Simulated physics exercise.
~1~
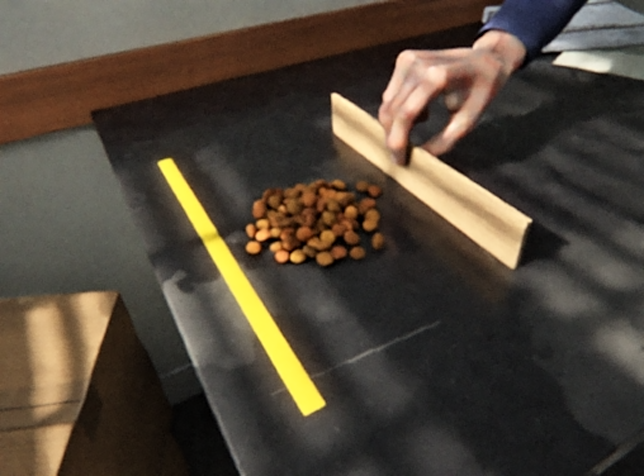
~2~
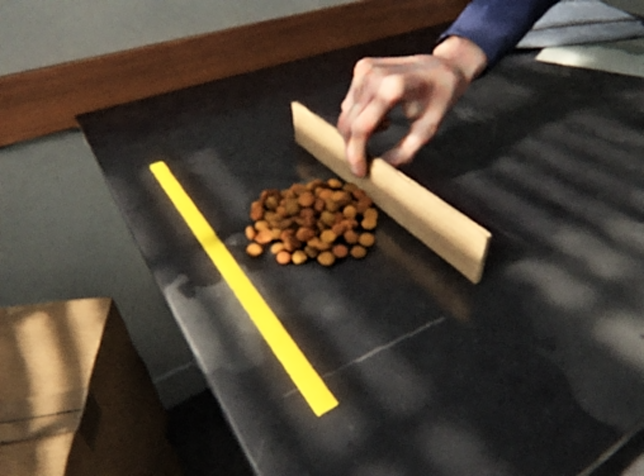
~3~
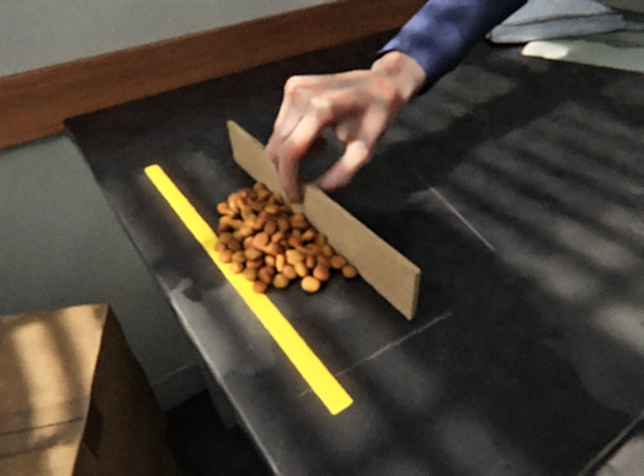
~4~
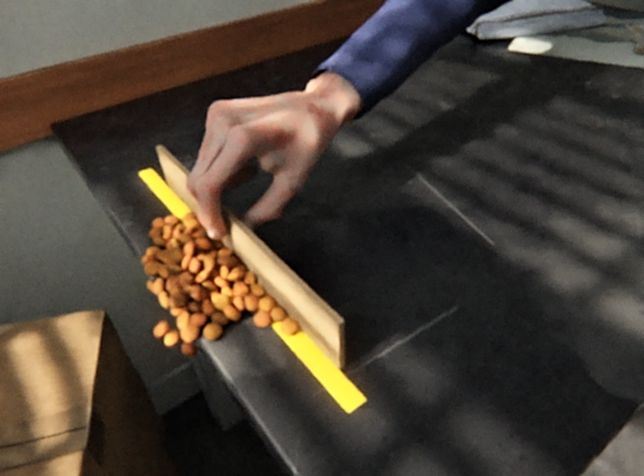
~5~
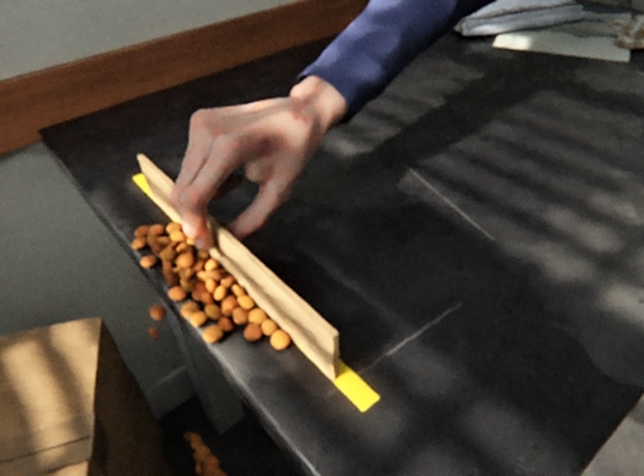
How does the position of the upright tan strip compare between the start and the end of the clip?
At the start the strip stands to the right of the heap, well away from the yellow tape. By the end it is farther left and lower in view, standing along the tape near the table's edge.
